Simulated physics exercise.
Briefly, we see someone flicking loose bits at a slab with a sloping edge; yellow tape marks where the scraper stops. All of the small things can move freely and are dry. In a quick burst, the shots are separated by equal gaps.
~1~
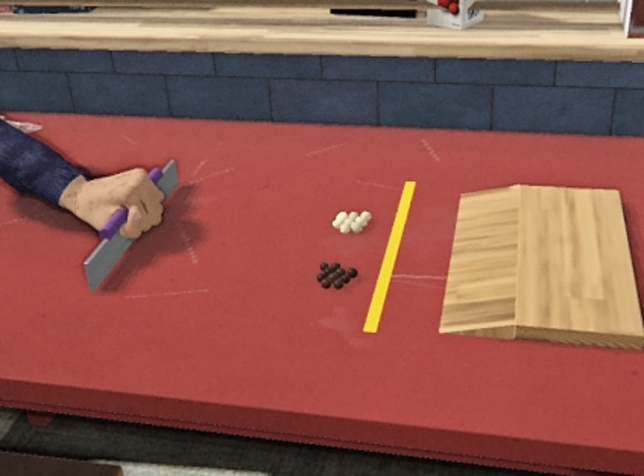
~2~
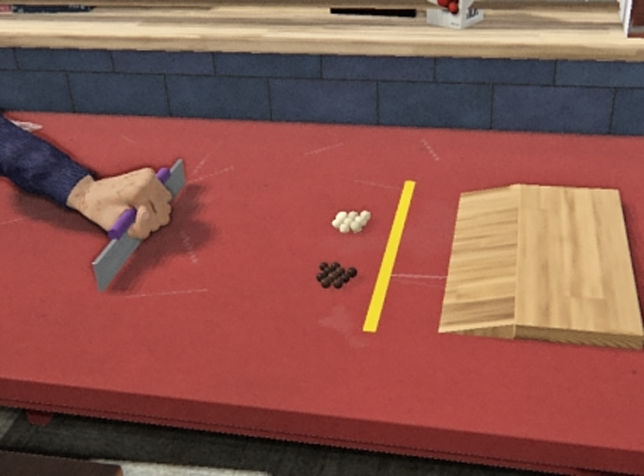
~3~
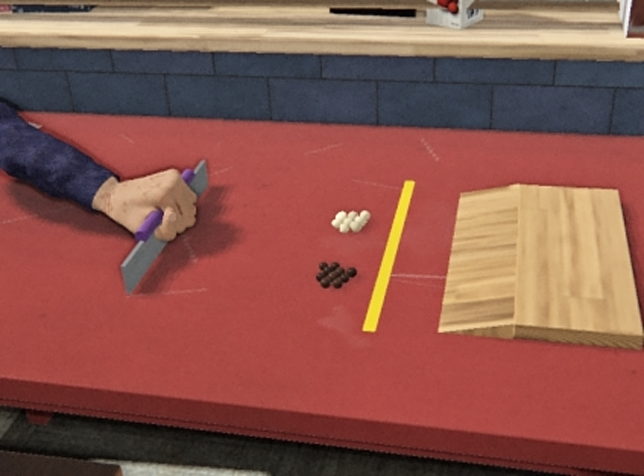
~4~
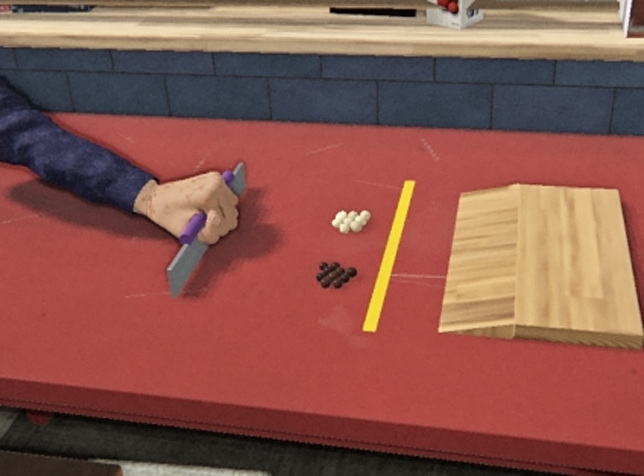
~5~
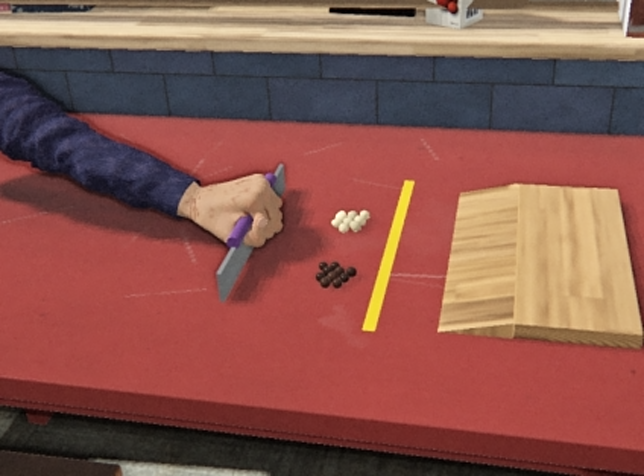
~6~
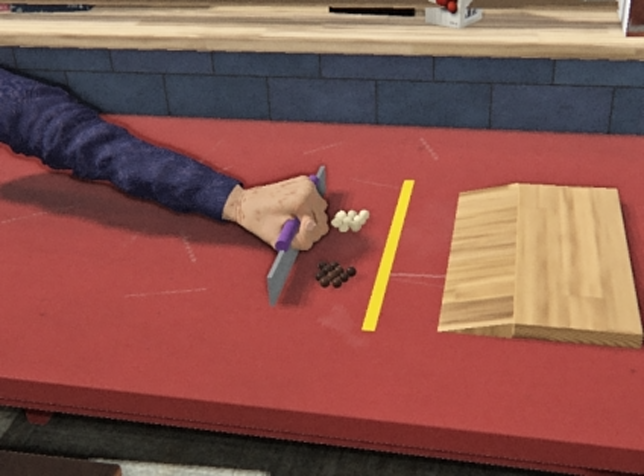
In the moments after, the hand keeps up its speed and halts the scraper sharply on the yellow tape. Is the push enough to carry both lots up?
Note - near portion puts pieces on top, far portion puts pieces on top.
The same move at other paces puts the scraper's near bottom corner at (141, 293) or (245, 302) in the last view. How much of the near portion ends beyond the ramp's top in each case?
First pace 0 %, second pace 100 %.
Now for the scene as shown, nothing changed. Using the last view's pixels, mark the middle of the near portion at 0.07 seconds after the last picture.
It will be centred somewhere around (368, 276).
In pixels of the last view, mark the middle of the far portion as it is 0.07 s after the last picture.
(379, 220), roughly.
Then, 0.07 s after the last picture, scraper still moving, near (356, 219); near portion all short of the ramp; far portion all short of the ramp.
Then, 0.17 s after the last picture, scraper stopped at the yellow tape; near portion about two thirds on the ramp, about a third short of the ramp; far portion about a third on the ramp, about two thirds short of the ramp.
Then, 0.45 s after the last picture, scraper stopped at the yellow tape; near portion all past the top; far portion all past the top.
By the end, scraper stopped at the yellow tape; near portion all past the top; far portion all past the top.
